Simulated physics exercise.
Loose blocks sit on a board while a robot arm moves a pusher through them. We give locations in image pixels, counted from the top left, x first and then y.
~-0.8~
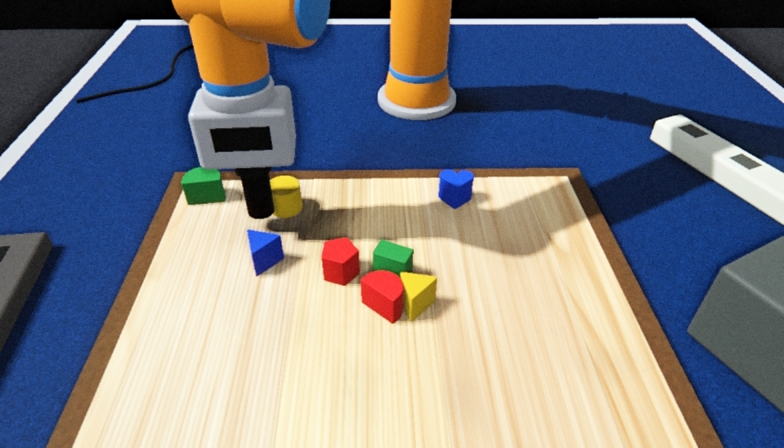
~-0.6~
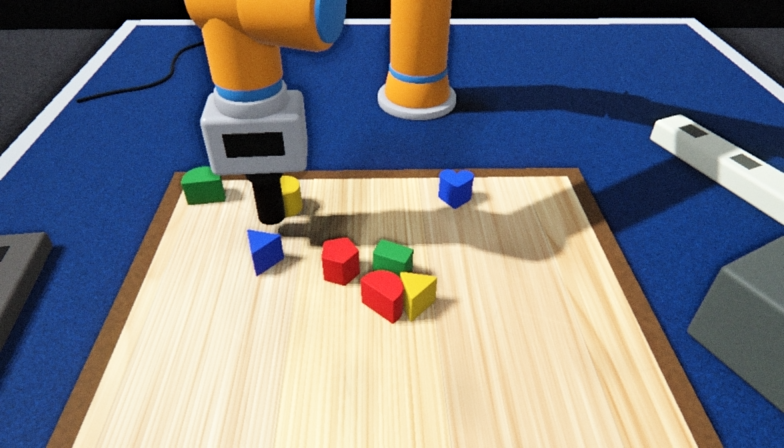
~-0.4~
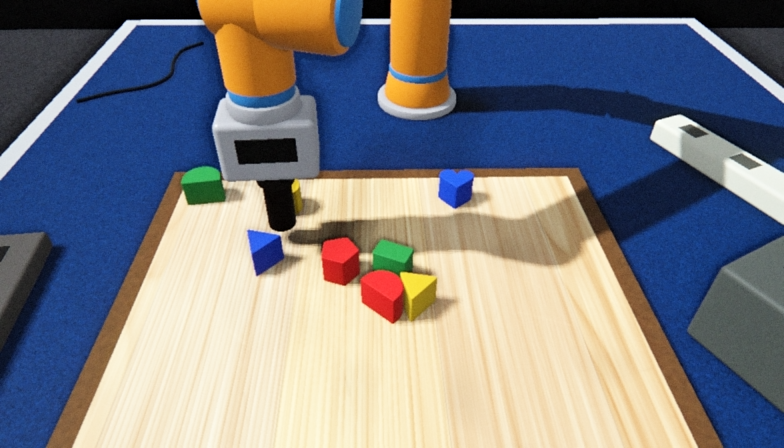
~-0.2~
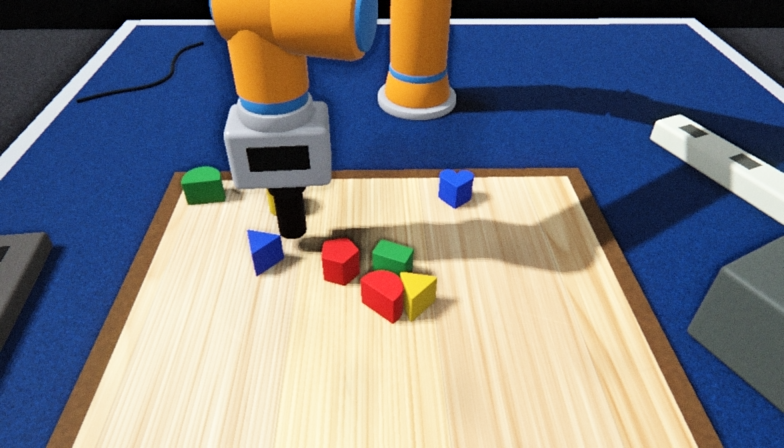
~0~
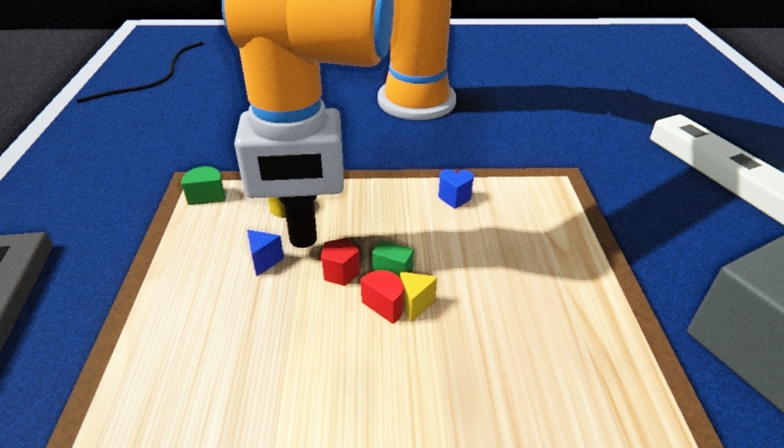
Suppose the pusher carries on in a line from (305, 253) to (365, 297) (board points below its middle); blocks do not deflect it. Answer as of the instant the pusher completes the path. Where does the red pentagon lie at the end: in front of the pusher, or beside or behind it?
I expect it to be in front.
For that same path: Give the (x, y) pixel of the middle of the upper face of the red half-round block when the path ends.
It will end up at (410, 312).
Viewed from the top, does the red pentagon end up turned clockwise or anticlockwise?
Its spin: Clockwise.
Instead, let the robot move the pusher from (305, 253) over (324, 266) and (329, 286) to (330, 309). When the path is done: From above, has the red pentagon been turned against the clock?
Yes, I think so.
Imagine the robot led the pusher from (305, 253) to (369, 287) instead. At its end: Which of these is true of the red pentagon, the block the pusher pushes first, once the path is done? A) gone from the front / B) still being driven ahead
Option B.
The first path, step by step. Halfway along, pusher (334, 261); red pentagon (363, 264); red half-round block (388, 285).
At the end, pusher (365, 283); blue three-sided block still; red pentagon (392, 287), turned 30° clockwise; red half-round block (410, 312), turned 25° anticlockwise; yellow three-sided block (423, 283).
